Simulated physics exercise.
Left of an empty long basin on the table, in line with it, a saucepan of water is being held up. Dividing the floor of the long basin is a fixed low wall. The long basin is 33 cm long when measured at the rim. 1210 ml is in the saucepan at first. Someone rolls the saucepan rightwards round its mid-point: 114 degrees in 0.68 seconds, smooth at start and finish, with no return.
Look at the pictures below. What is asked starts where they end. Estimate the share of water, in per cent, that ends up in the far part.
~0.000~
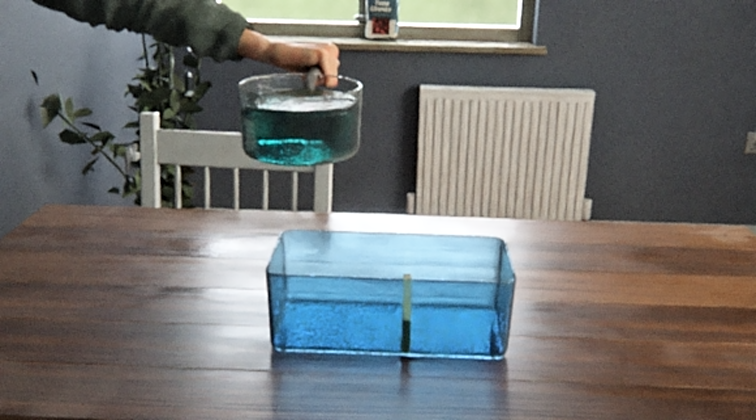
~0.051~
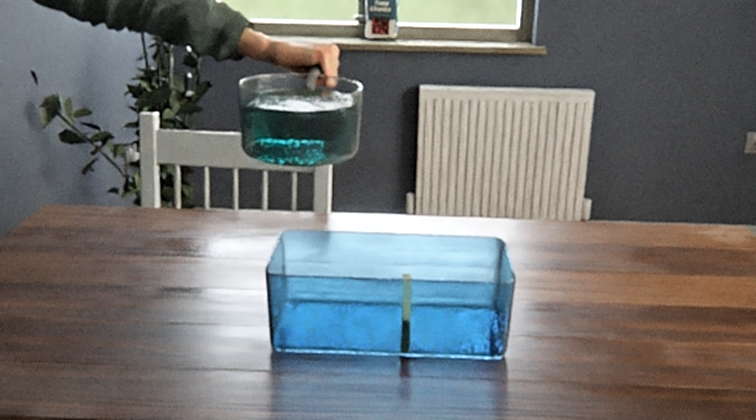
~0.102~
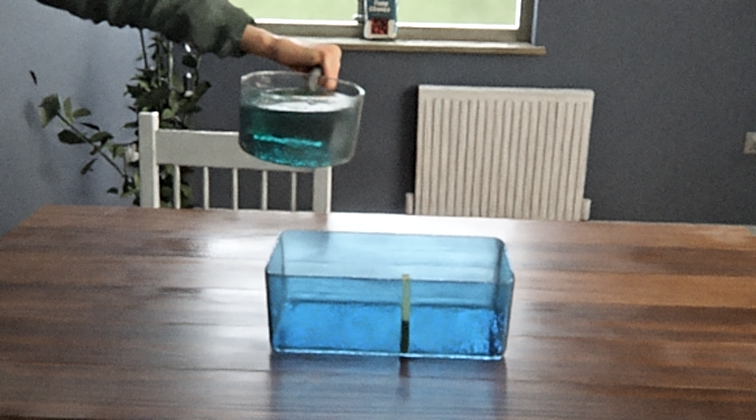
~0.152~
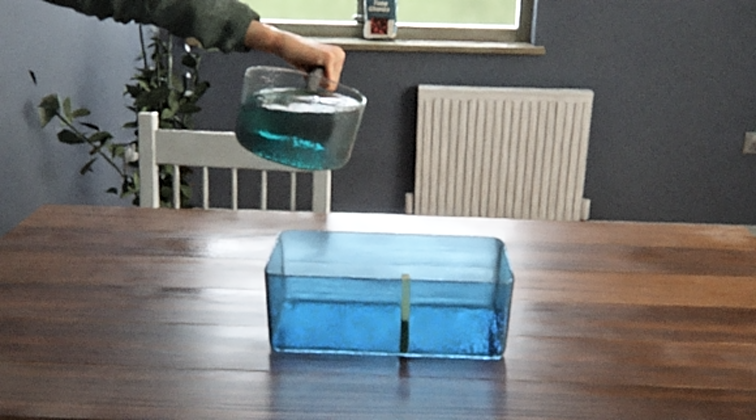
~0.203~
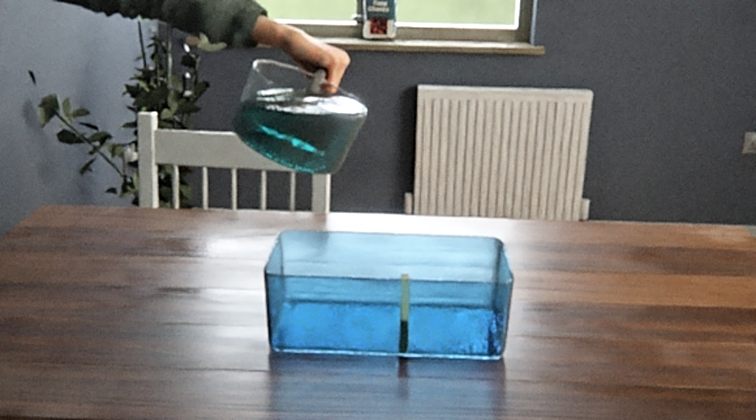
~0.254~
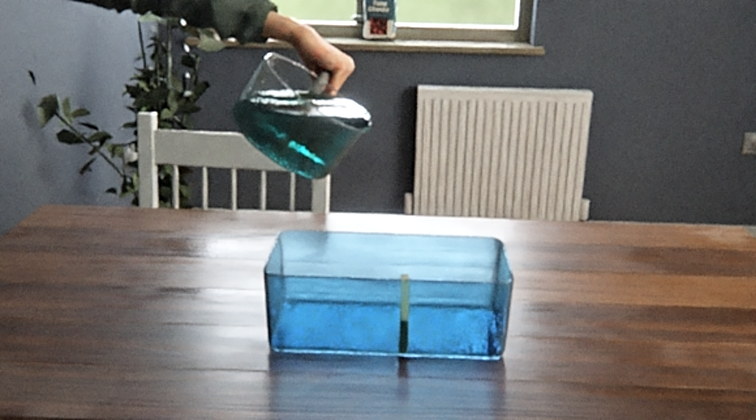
About 36 per cent.
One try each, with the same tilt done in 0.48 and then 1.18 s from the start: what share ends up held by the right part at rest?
Try 1: 30 %; try 2: 60 %.
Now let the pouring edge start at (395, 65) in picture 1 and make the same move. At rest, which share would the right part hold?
60 %.
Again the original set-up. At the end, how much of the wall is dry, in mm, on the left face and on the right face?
Left roughly 24 mm; right roughly 28 mm.
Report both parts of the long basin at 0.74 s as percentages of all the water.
Around 48 percent on the left and 36 on the right.
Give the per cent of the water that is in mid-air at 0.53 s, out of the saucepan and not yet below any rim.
About 52 per cent.
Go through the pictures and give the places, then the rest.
Tilt 0°; pouring edge (361, 88); surface from (243, 98) to (358, 102); the long basin's rim runs from (274, 252) to (510, 260); the wall's top is at (407, 296), in the first picture.
Tilt 2°; pouring edge (361, 90); surface from (243, 98) to (359, 103), in the second picture.
Tilt 6°; pouring edge (362, 95); surface from (244, 98) to (360, 104), in the third picture.
Tilt 13°; pouring edge (364, 103); surface from (245, 97) to (361, 106), in the fourth picture.
Tilt 23°; pouring edge (365, 115); surface from (242, 99) to (365, 108), in the fifth picture.
Tilt 35°; pouring edge (365, 128); surface from (242, 97) to (363, 118); 3 per cent is over the edge, in the sixth picture.
By 0.53 s the tilt is 101° and 27 per cent is still to pour, 4 is left of the wall and 18 right of it.
By 0.74 s the tilt is 114° and 4 per cent is still to pour, 47 is left of the wall and 36 right of it.
By 0.95 s the tilt is 114° and 0 per cent is still to pour, 55 is left of the wall and 35 right of it.
By 1.18 s the tilt is 114° and 0 per cent is still to pour, 60 is left of the wall and 36 right of it.
At rest 60 per cent lies left of the wall, 36 right of it and 4 outside.
